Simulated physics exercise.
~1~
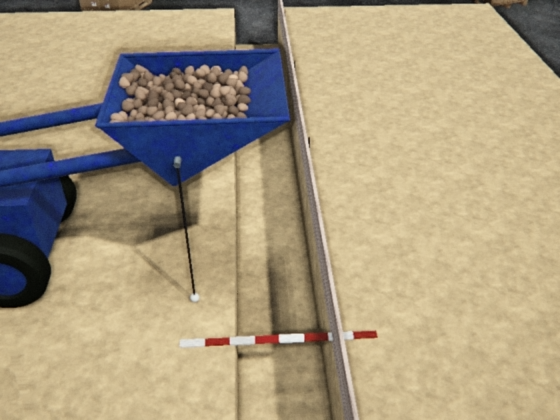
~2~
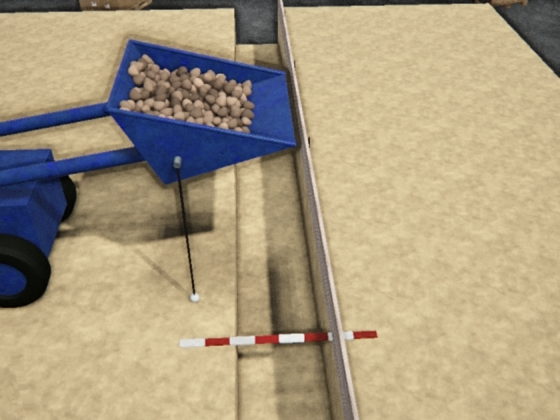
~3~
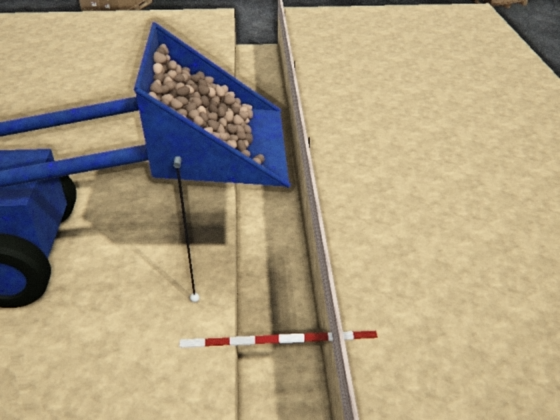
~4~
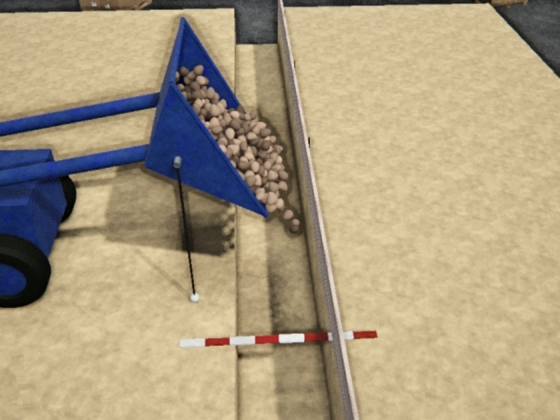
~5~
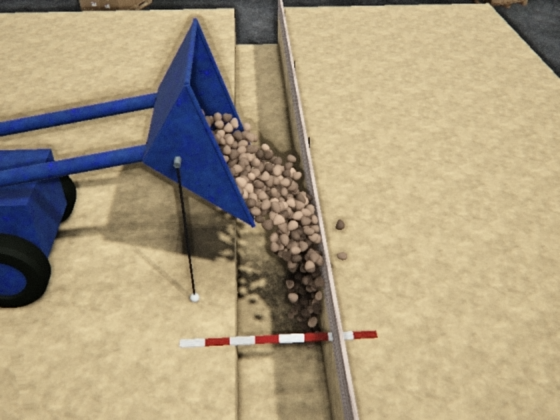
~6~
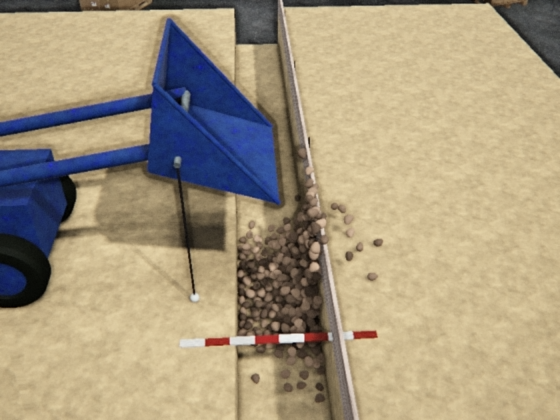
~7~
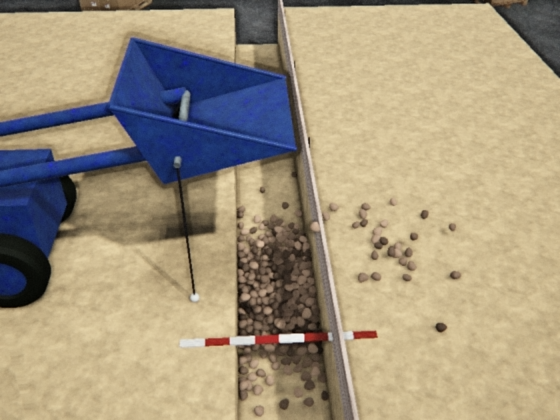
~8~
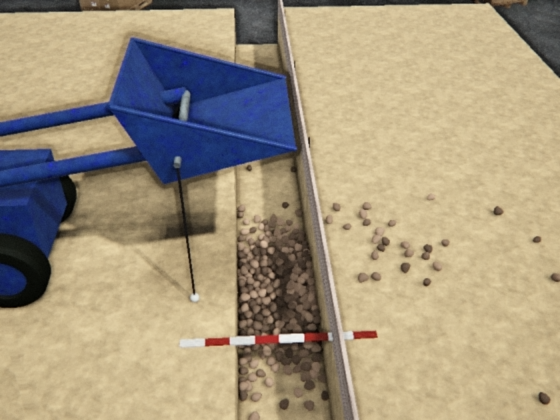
On a sandy floor, a blue loader tips stones into a trench, scattering some beyond the board.
